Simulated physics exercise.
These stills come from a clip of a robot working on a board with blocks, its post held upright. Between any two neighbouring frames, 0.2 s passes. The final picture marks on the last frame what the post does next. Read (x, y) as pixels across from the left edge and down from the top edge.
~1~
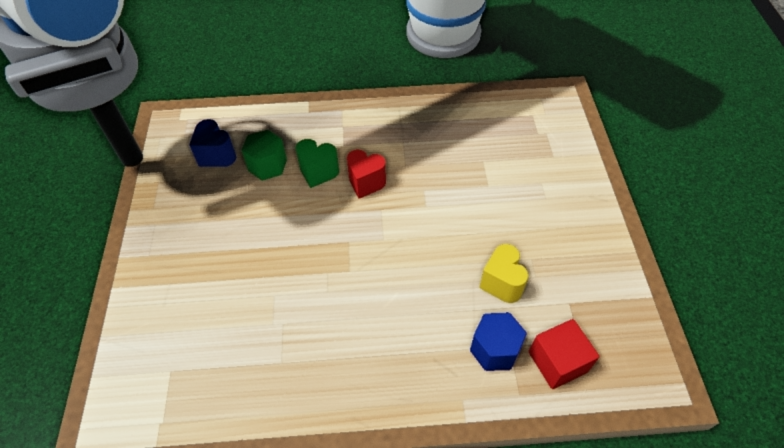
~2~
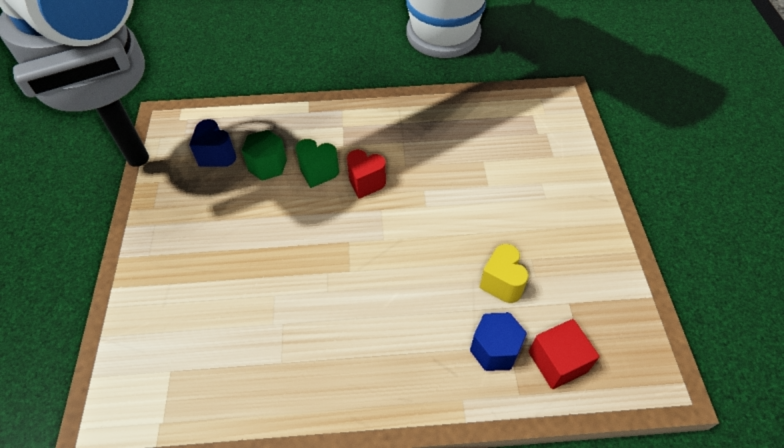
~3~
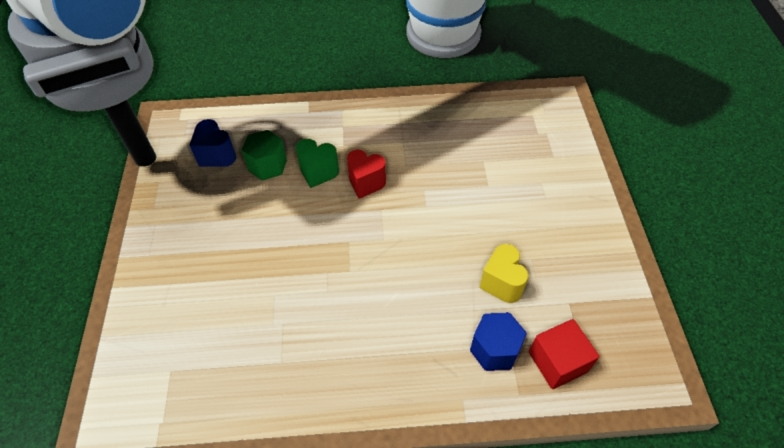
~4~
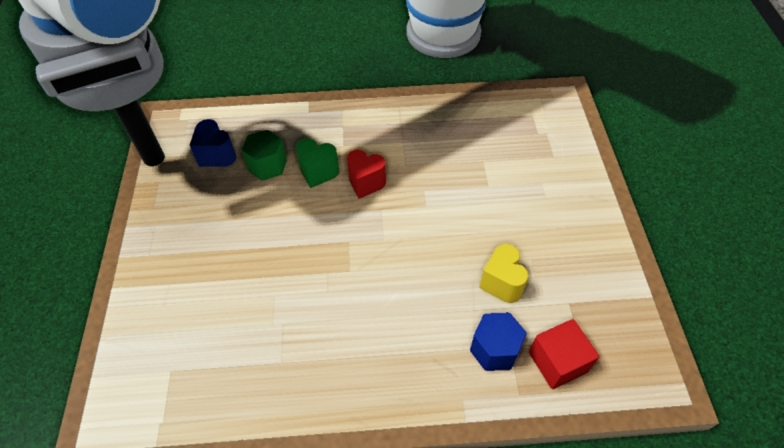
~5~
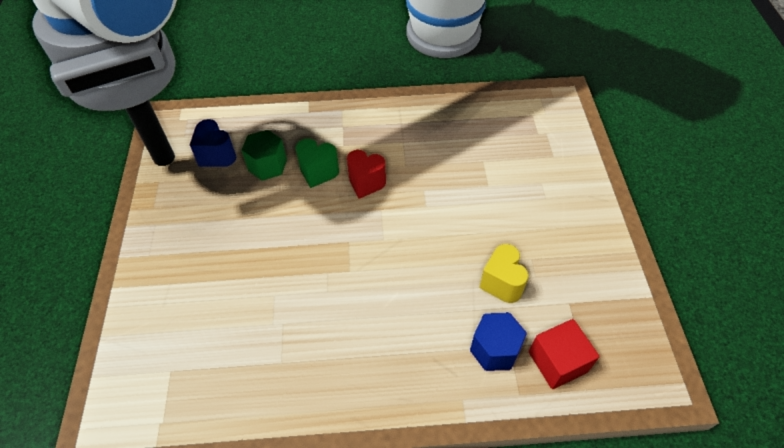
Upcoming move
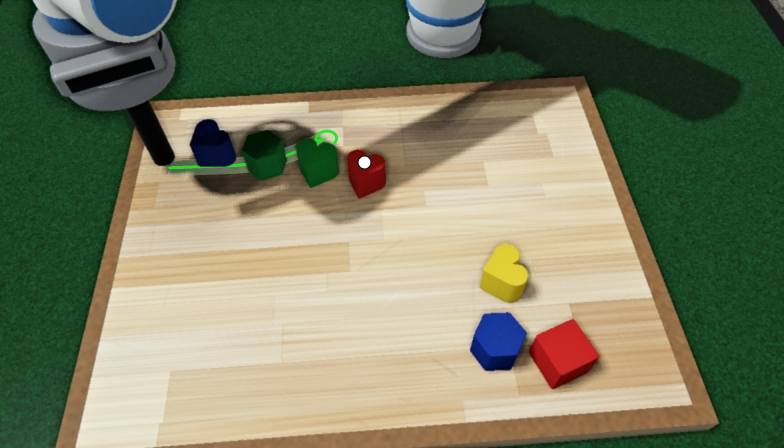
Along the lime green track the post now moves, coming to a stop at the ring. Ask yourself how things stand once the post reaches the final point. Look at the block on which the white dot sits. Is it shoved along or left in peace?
The answer is that it is displaced.
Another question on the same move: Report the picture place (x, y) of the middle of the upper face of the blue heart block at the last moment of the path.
It will end up at (238, 122).
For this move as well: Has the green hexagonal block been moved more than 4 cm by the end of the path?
I'd say yes.
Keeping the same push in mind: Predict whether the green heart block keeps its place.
That block is shifted.
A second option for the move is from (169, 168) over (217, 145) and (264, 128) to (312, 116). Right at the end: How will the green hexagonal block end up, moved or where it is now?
At the end of the path, it will have moved.
Drawn move, from (169, 168) through (251, 164) to (326, 139); the dot is on the red heart block.
The first path, step by step. One third of the way, post (221, 157); blue heart block (230, 126), turned 65° anticlockwise.
Two thirds of the way, post (276, 149); blue heart block (238, 122), turned 95° anticlockwise; green hexagonal block (302, 136); green heart block (332, 151), turned 40° clockwise; red heart block (369, 165).
At the end, post (325, 129); blue heart block (238, 122), turned 95° anticlockwise; green hexagonal block (351, 122), turned 15° clockwise; green heart block (346, 149), turned 95° clockwise; red heart block (373, 169), turned 15° anticlockwise.
